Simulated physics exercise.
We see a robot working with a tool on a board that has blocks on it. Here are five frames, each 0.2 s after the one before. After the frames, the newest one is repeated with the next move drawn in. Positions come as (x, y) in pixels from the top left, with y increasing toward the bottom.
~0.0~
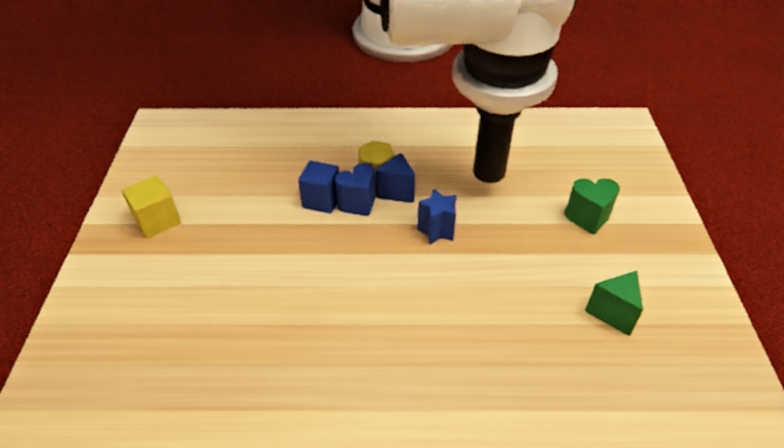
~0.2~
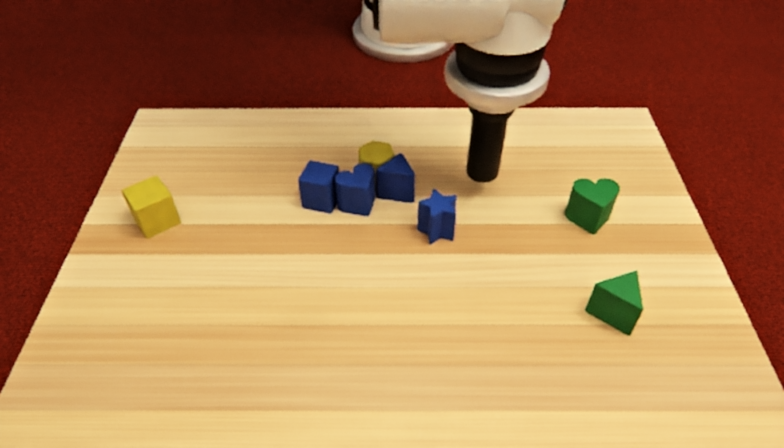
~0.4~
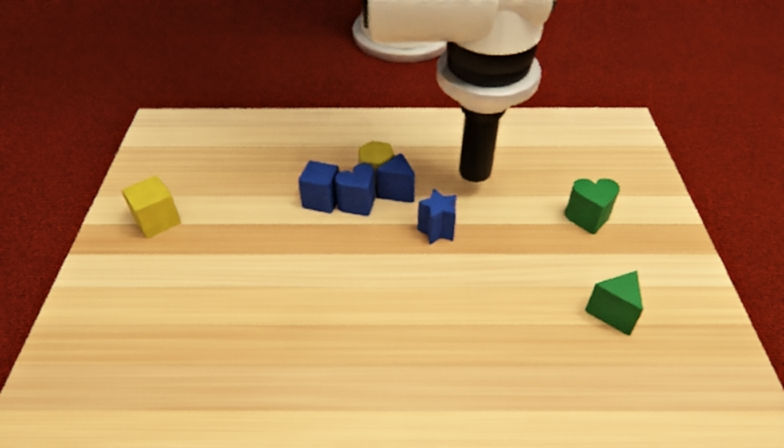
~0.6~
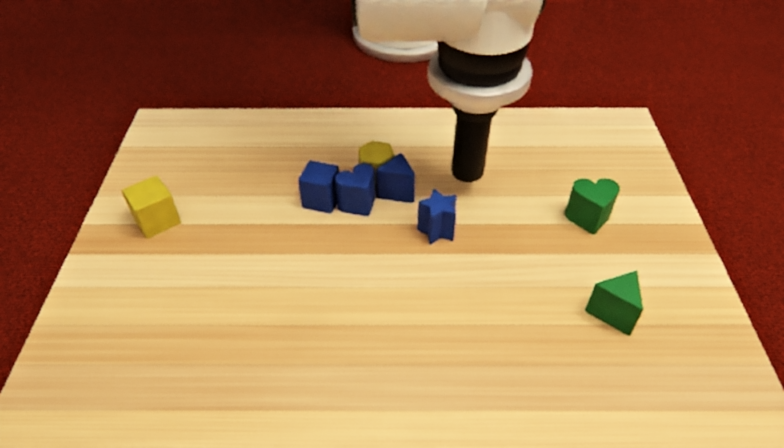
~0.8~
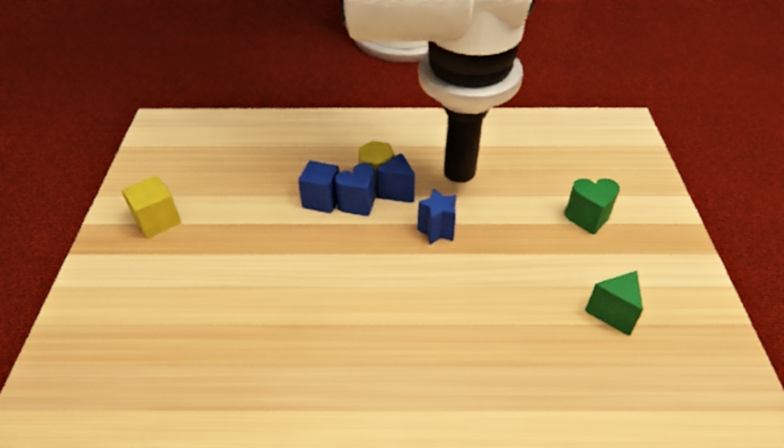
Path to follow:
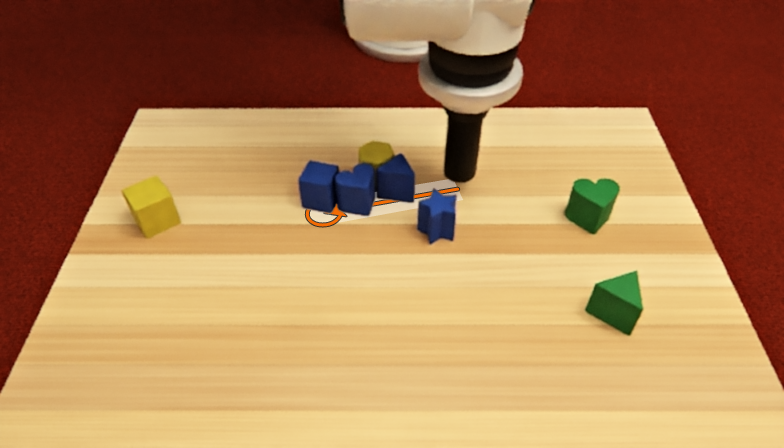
A robot arm moves its black tool slightly left above the blue star block.
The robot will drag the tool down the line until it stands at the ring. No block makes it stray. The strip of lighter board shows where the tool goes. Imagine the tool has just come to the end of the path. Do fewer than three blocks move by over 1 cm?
I expect not.
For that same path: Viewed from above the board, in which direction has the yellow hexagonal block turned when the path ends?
Seen from overhead, it turns clockwise.
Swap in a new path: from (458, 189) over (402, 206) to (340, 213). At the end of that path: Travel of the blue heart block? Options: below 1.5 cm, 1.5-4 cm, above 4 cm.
It travels more than 4 cm.
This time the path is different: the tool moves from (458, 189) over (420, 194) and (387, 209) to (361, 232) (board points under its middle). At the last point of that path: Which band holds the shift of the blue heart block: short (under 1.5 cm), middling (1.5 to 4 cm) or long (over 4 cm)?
The middle band: 1.5 to 4 cm.
The drawn path runs in a line from (458, 189) to (324, 213).
The first path, step by step. One third of the way, tool (413, 181); blue heart block (350, 176), turned 25° anticlockwise; yellow hexagonal block (373, 149), turned 15° clockwise; blue triangular piece (384, 167), turned 30° clockwise.
Two thirds of the way, tool (369, 189); blue square piece (296, 175); blue heart block (327, 178), turned 40° anticlockwise; yellow hexagonal block (367, 145), turned 50° clockwise; blue triangular piece (347, 163), turned 50° clockwise.
At the end, tool (322, 197); blue square piece (263, 173), turned 25° clockwise; blue heart block (287, 185), turned 15° anticlockwise; yellow hexagonal block (367, 145), turned 50° clockwise; blue triangular piece (330, 161), turned 85° clockwise.
